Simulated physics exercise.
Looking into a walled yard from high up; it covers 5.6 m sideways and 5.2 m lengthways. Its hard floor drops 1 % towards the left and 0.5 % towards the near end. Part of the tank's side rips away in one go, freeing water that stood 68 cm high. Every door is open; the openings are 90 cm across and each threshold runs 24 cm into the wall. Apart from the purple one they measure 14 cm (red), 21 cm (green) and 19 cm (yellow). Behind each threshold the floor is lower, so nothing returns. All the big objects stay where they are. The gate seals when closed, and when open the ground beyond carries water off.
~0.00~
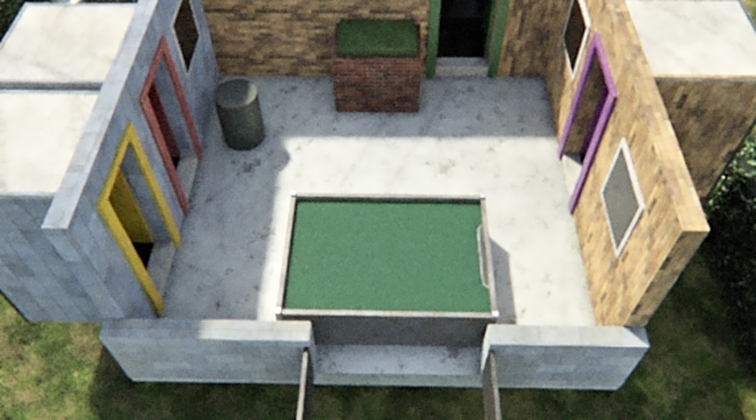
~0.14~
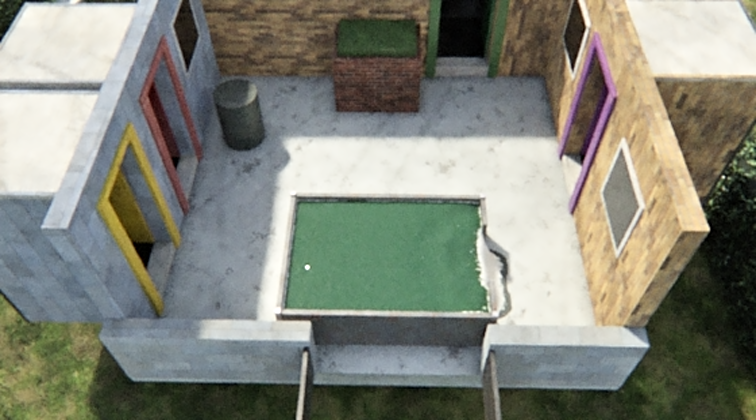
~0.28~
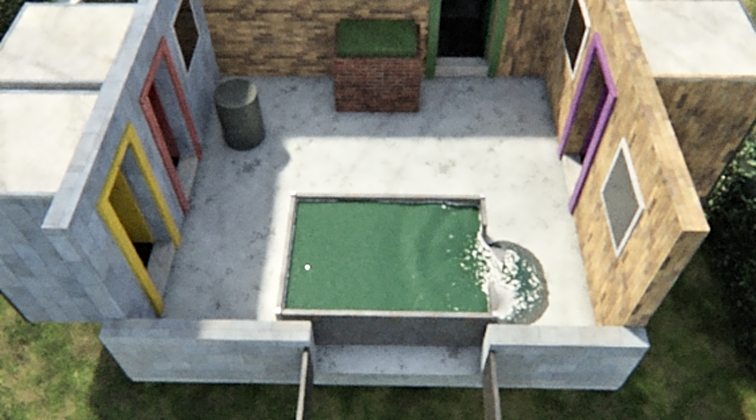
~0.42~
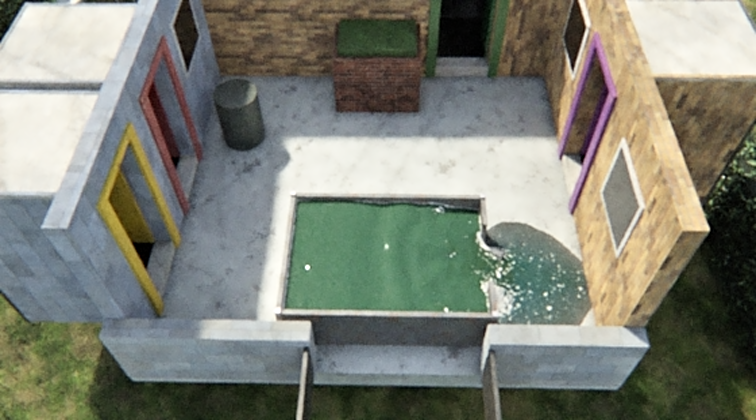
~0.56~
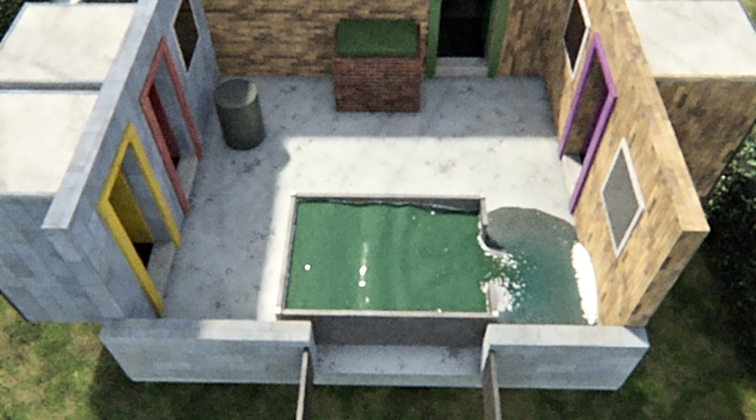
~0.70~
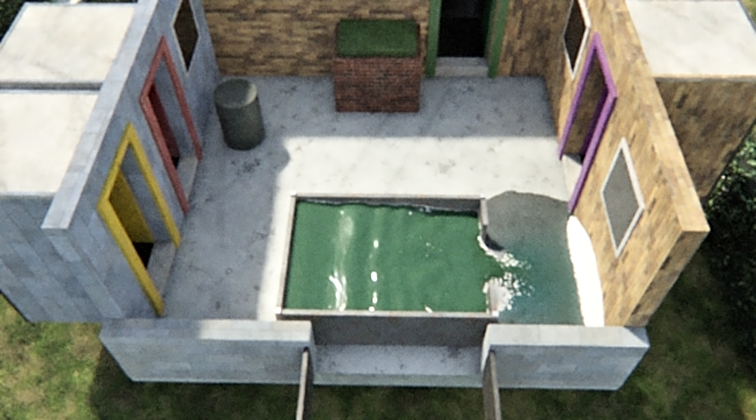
Green water lies still in a rectangular tank near the front of a pale-floored walled yard, seen from high up by an unmoving camera. Yellow and red doorways open on the left, a green one at the back and a purple one on the right, with a dark barrel and grass-topped brick block behind. The tank's right side breaks open, and foaming water bursts out, spreads to the right-hand wall and creeps back towards the purple doorway.
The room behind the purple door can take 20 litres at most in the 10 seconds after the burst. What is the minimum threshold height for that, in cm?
It would have to be roughly 9.5 cm high.
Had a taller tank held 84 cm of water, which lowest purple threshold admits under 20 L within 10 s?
Then roughly 13.0 cm.
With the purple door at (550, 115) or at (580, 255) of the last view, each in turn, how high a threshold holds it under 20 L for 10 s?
Roughly 13.5 and 35 cm.
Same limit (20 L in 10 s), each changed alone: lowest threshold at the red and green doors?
Roughly 10.0 cm at red and 19 cm at green.
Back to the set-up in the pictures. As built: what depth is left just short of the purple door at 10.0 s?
Roughly 6.5 cm deep.
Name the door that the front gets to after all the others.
It is the red one.
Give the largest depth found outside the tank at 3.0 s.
Roughly 39 cm.
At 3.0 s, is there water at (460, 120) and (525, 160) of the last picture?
In turn: Flooded, flooded.
After 1.4 s water covers 15 % of the floor, deepest (46 cm) near (602, 358); 12 cm at the purple door, 0 litres in over its 15 cm threshold.
After 3.0 s water covers 45 % of the floor, deepest (39 cm) near (497, 343); 14 cm at the purple door, 0 litres in over its 15 cm threshold.
After 10.0 s water covers 95 % of the floor, deepest (16 cm) near (419, 96); 7 cm at the purple door, 1 litre in over its 15 cm threshold.
At the purple door as built, the water arrived by 1.0 s and peaked near 14 cm at 2.6 s.
With a threshold of 8.5 cm, 31 litres would have come in within the 10 s; with 11 cm, 11 litres. So under 20 litres takes about 9.5 cm.
